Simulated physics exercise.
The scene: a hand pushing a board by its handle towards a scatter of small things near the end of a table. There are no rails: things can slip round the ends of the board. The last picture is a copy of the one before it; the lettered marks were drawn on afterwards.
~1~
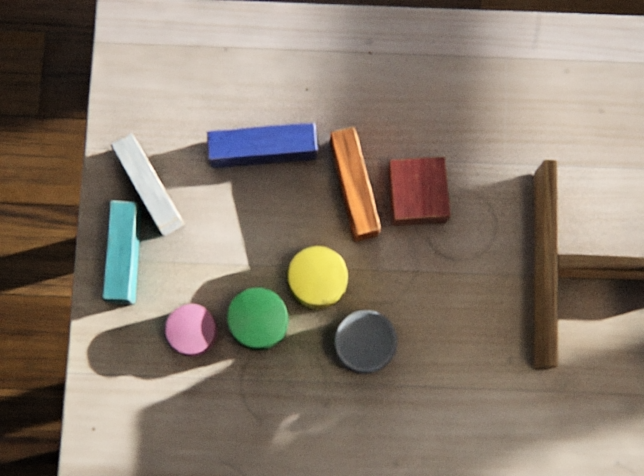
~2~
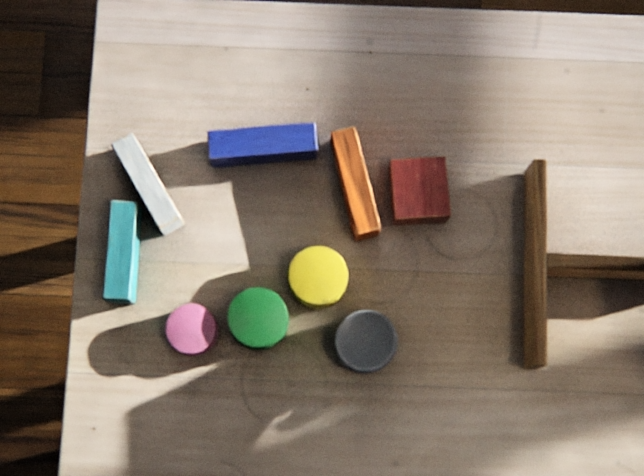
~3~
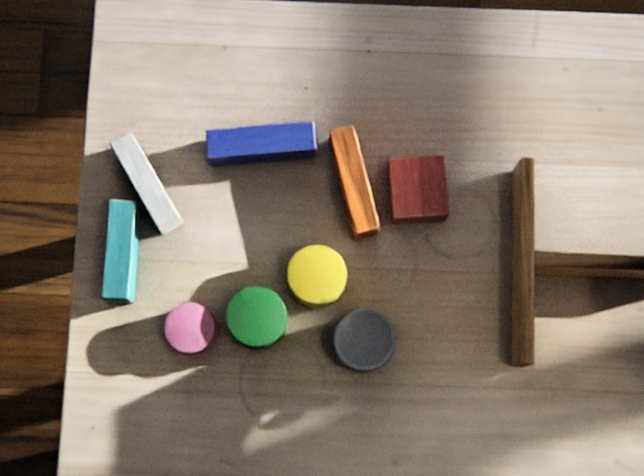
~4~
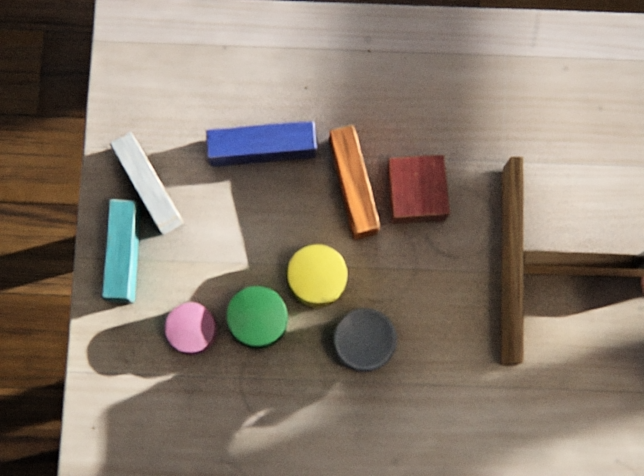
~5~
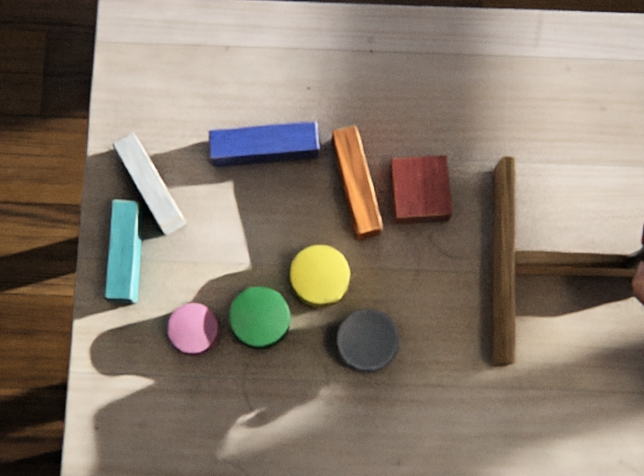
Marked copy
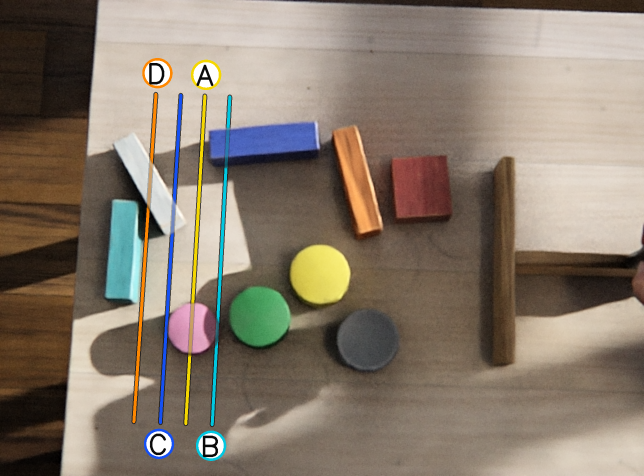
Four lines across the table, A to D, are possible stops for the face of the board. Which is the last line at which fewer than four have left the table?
No fourth one falls up to C.
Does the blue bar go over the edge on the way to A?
Yes.
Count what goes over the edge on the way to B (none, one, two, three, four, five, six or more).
The count is none.
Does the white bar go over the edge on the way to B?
By then, no.
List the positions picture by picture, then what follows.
Turquoise bar (122, 252); green tin (258, 320); red block (419, 192), in the first frame.
Board (541, 260); yellow tin (318, 278), in the second frame.
Board (527, 259); pink tin (191, 329), in the third frame.
Board (517, 257); grey tin (365, 341), in the fourth frame.
Board (508, 257); turquoise bar (124, 252); green tin (260, 319); red block (421, 190), in the fifth frame.
On the copy, A at (196, 255); B at (221, 256); C at (171, 254); D at (145, 253).
On C. First, board (387, 253); grey tin (346, 341); blue bar (245, 141).
Then, board (265, 249); blue bar (131, 133); white bar (134, 187).
Finally, board (171, 246); turquoise bar over the edge; white bar over the edge; three fallen.
By contrast, A is within the limit but short; B is within the limit but short; D drops six.
